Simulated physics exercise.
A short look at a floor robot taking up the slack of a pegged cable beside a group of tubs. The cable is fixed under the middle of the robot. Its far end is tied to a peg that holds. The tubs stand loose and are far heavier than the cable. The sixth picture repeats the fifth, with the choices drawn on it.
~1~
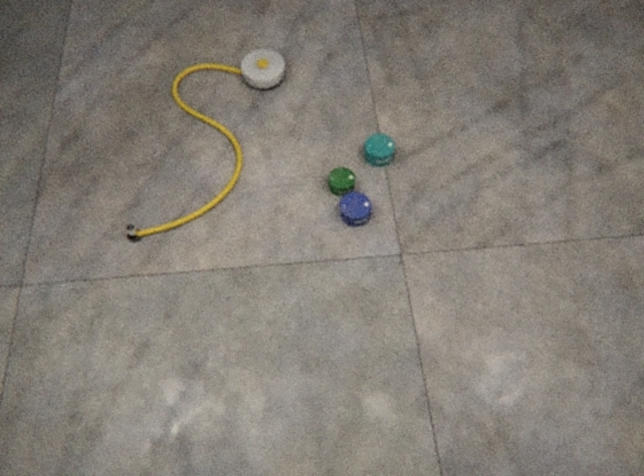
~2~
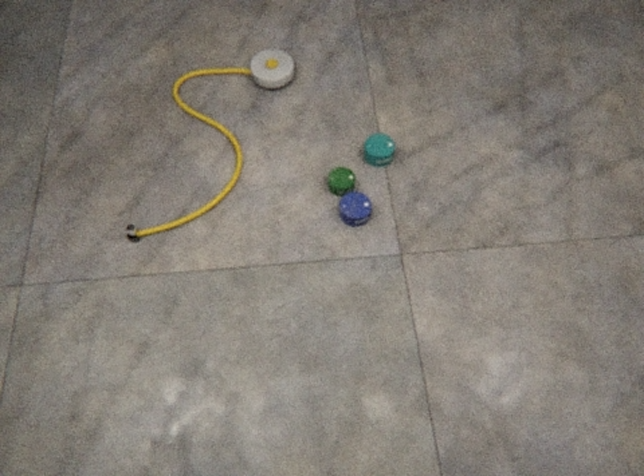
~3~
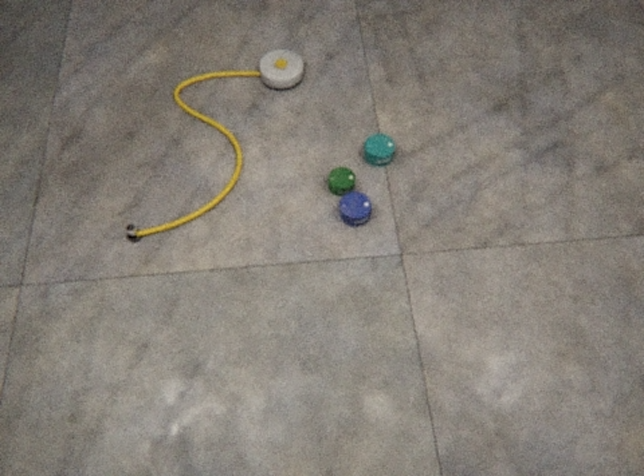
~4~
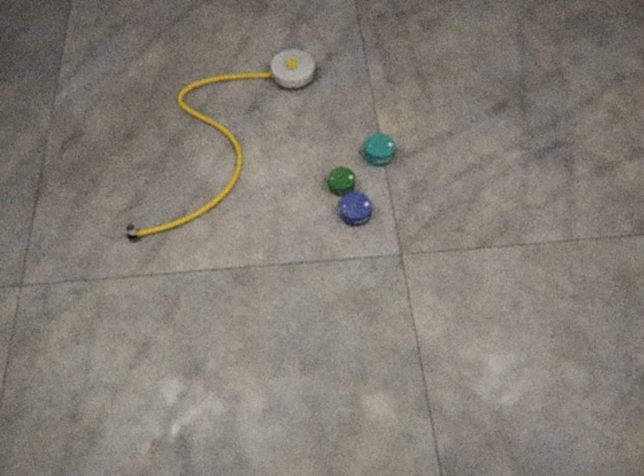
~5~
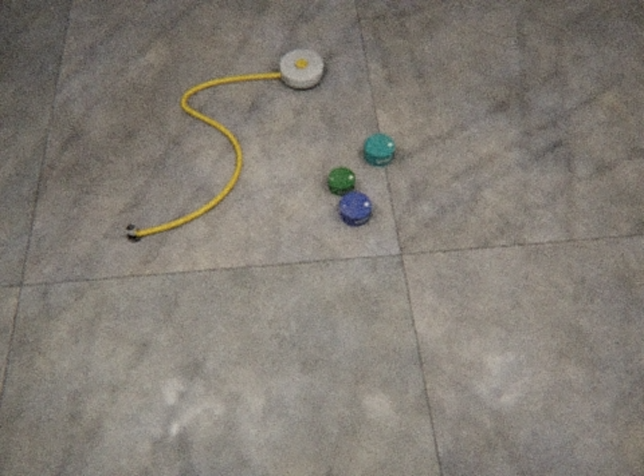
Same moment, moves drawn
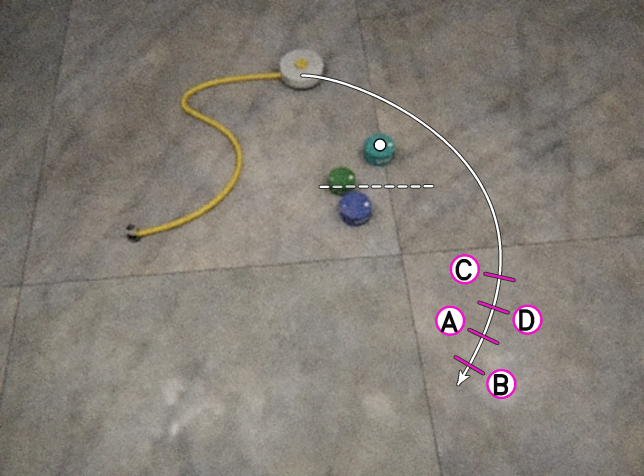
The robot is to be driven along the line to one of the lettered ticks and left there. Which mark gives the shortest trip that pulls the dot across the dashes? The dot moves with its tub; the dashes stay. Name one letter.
The dot is across by C.
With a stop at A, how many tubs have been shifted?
Three.
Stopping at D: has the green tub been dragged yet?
Yes.
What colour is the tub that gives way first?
Turquoise.
On the copy, A at (483, 336); B at (469, 365); C at (499, 277); D at (493, 308); the dashed line at (377, 187); the route from (302, 75) via (473, 173) to (458, 384); the white dot at (380, 145).
On C. First, robot (404, 105); turquoise tub (379, 150).
Then, robot (482, 179); turquoise tub (379, 150).
Finally, robot (502, 273); green tub (343, 191); blue tub (354, 214); turquoise tub (376, 196); the dot on the turquoise tub is over the dashed line.
By contrast, A does it too, but is farther than needed; B does it too, but is farther than needed; D does it too, but is farther than needed.
